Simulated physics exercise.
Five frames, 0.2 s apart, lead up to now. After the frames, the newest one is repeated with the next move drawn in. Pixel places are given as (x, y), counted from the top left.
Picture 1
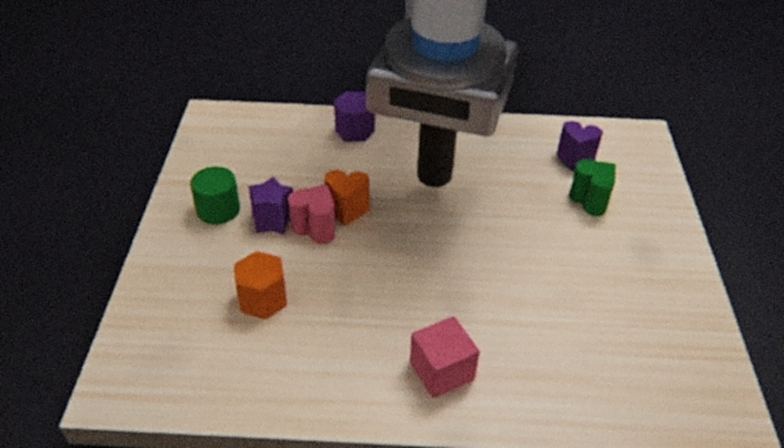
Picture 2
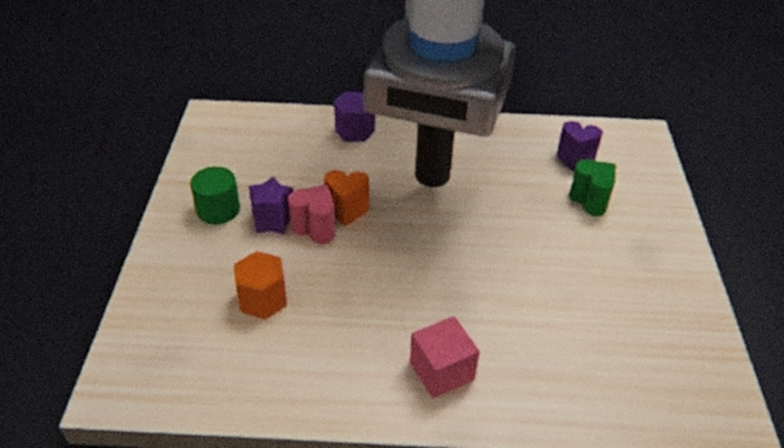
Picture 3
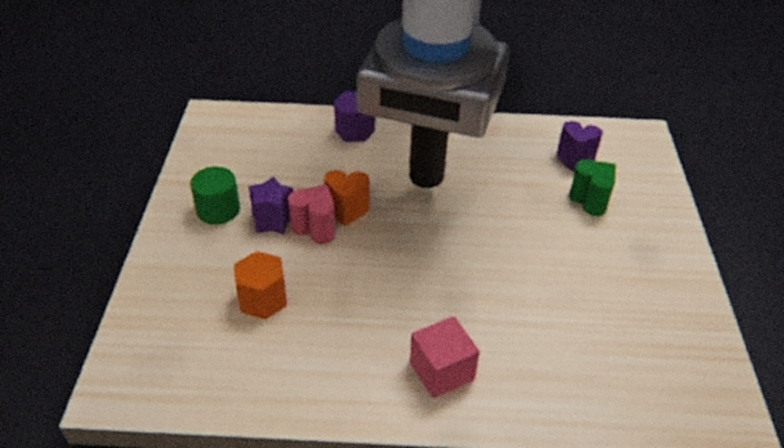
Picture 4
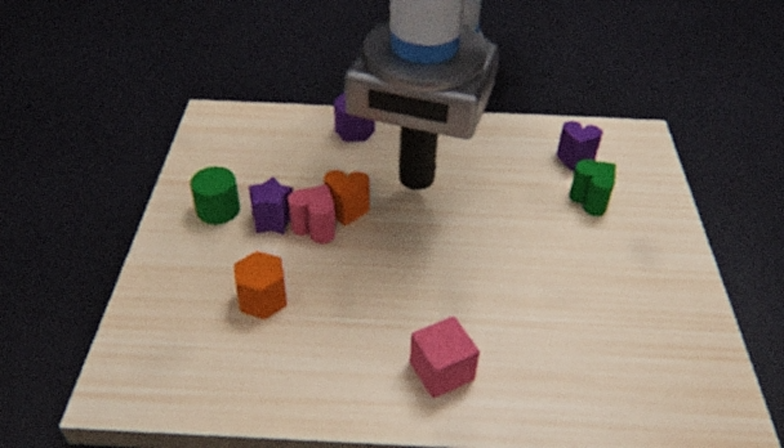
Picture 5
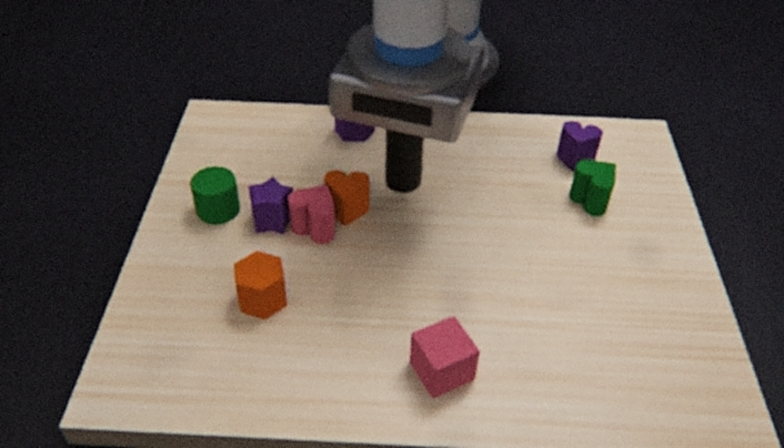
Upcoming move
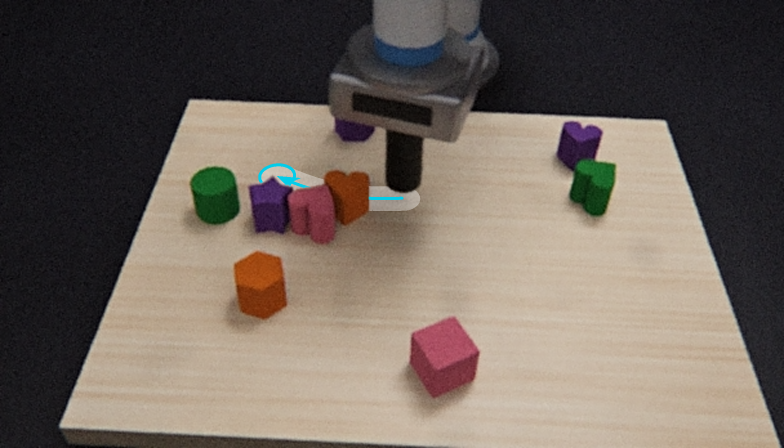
A grey robot arm with a dark rod pointing down hangs over the far middle of a pale wooden board, seen from above at an angle against a black background. Purple, pink, orange and green blocks sit mostly at left, with a purple and a green heart at right and a pink cube near the front. The arm slides slightly left, partly covering a purple block behind it, while the blocks and camera stay still.
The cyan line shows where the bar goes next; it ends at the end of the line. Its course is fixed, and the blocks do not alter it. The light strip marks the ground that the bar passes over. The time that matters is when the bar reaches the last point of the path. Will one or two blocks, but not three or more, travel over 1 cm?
I believe not.
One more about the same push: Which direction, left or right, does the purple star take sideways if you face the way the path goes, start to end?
The purple star goes left.
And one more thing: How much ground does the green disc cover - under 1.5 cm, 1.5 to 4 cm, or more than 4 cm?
Shift: Under 1.5 cm.
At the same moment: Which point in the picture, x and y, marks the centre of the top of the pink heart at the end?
Its top centre is at about (292, 210).
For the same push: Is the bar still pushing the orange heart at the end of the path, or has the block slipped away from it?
By the time the path ends, the orange heart has slid off to the side or behind.
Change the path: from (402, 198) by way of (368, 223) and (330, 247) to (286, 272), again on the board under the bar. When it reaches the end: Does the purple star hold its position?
Answer: No.
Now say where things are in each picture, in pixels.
The first picture shows tip of the bar at (434, 177), middles of tops, green disc at (213, 180), purple star at (269, 191), pink heart at (313, 199), orange heart at (346, 181).
The second picture shows bar at (432, 177), nothing pushed.
The third picture shows bar at (427, 178), nothing pushed.
The fourth picture shows bar at (417, 179), nothing pushed.
The fifth picture shows bar at (403, 182), green disc at (213, 180), purple star at (269, 191), pink heart at (313, 199), orange heart at (346, 181).
The line goes from (402, 198) via (358, 198) and (315, 190), ending at (277, 176).
What follows on the original path. One third of the way, bar at (357, 181); pink heart at (300, 204), turned 35° anticlockwise; orange heart at (319, 182).
Two thirds of the way, bar at (312, 173); purple star at (250, 197), turned 15° clockwise; pink heart at (292, 210), turned 60° anticlockwise; orange heart at (286, 183), turned 55° anticlockwise.
At the end, bar at (275, 160); green disc unmoved; purple star at (248, 198), turned 15° clockwise; pink heart at (292, 210), turned 60° anticlockwise; orange heart at (282, 181), turned 80° anticlockwise.
